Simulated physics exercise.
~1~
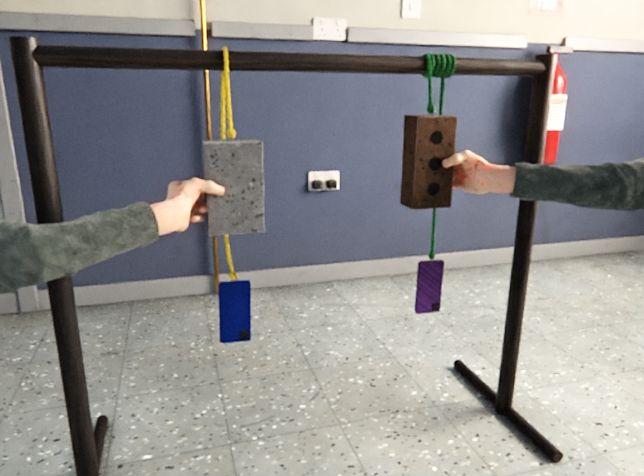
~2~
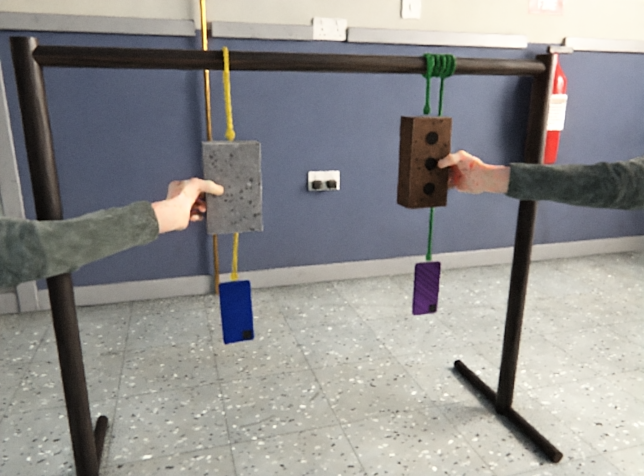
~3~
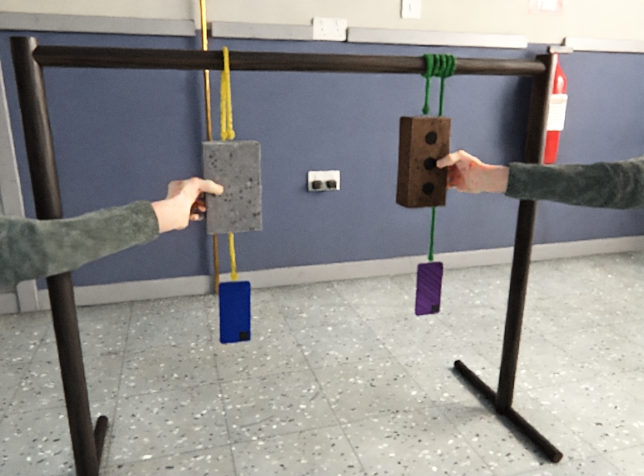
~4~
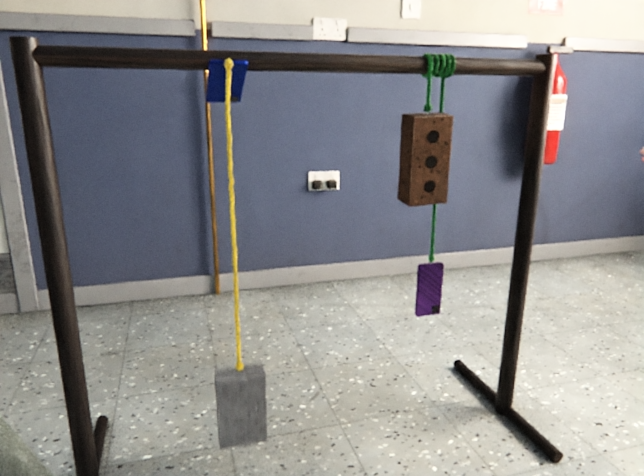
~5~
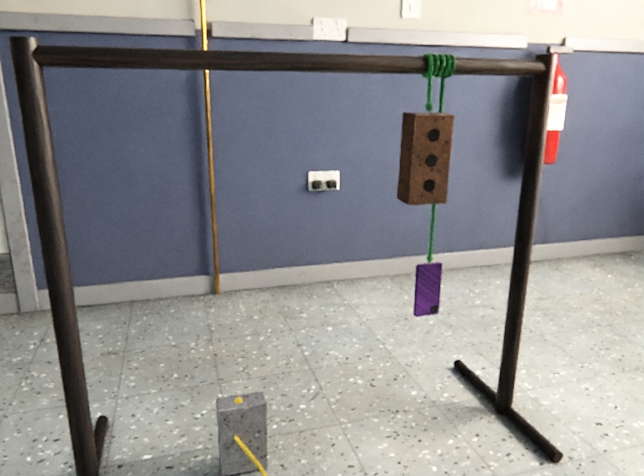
In a room with a speckled floor, two hands steadied a grey paver and a brown brick roped over a dark rail, then let go; the paver dropped to the floor, pulling its yellow rope off the rail, while the brick stayed hanging.
